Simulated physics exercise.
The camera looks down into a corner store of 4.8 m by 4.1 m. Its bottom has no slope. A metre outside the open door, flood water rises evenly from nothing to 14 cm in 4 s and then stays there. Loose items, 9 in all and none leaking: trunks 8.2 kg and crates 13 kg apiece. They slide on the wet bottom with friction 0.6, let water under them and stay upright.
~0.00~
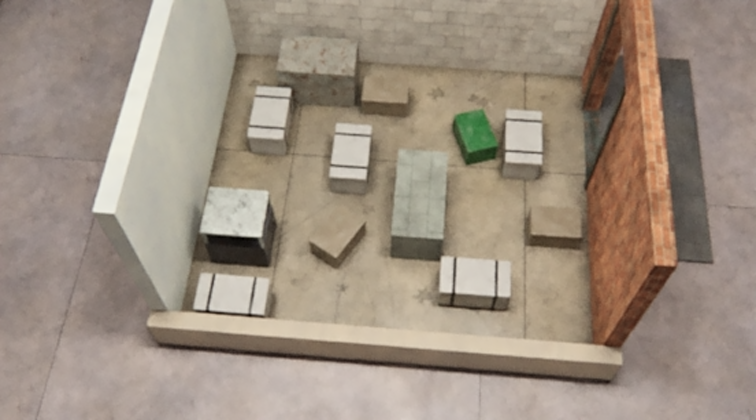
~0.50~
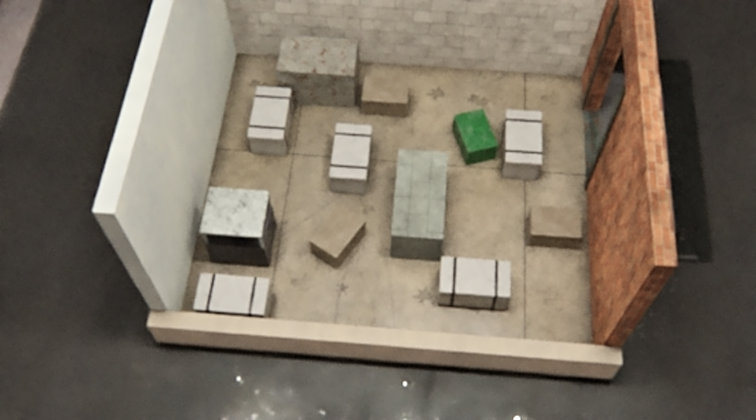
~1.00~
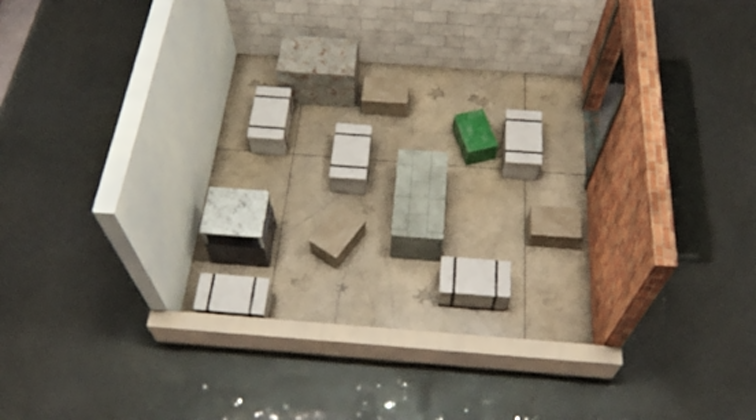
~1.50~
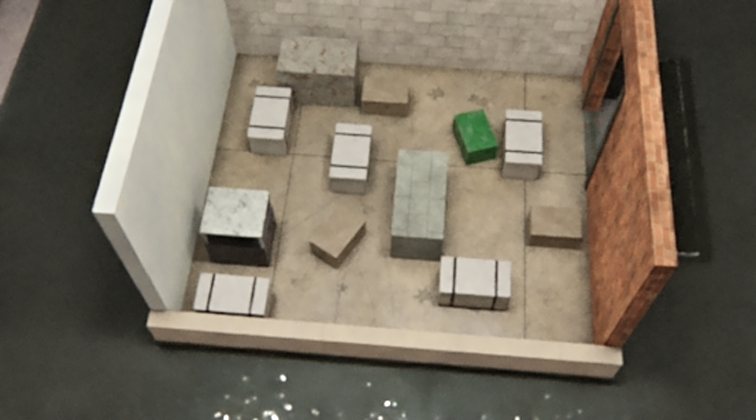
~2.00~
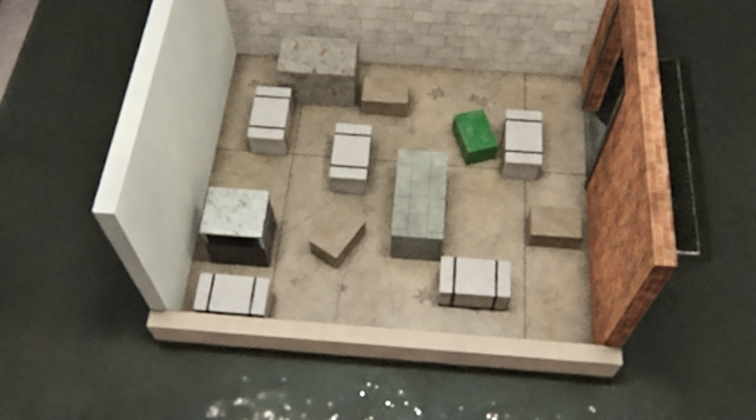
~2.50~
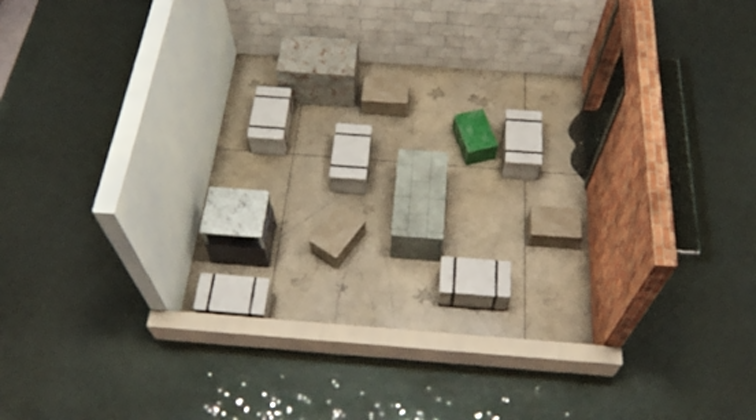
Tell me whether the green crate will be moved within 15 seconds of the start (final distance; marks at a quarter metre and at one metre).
Green crate travels far.
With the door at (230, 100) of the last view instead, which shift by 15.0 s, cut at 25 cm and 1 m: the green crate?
In that case the green crate holds its place.
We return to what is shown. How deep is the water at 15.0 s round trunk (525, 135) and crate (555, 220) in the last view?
Roughly 5 and 4 cm.
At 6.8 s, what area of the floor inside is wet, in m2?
About 8.5 m2.
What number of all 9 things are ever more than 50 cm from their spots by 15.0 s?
That makes 5.
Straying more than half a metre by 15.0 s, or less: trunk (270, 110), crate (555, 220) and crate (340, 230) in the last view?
In that order: Less, under, under.
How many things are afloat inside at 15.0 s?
I count 8.
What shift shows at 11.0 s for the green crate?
About 120 cm.
After 3.5 s the green crate is near (476, 130), 0.0 m from its start, aground; 0 afloat.
After 6.8 s the green crate is near (447, 130), 0.4 m from its start, aground; 1 afloat.
After 11.0 s the green crate is near (377, 127), 1.3 m from its start, afloat; 5 afloat.
After 15.0 s the green crate is near (331, 174), 1.9 m from its start, afloat; 8 afloat.
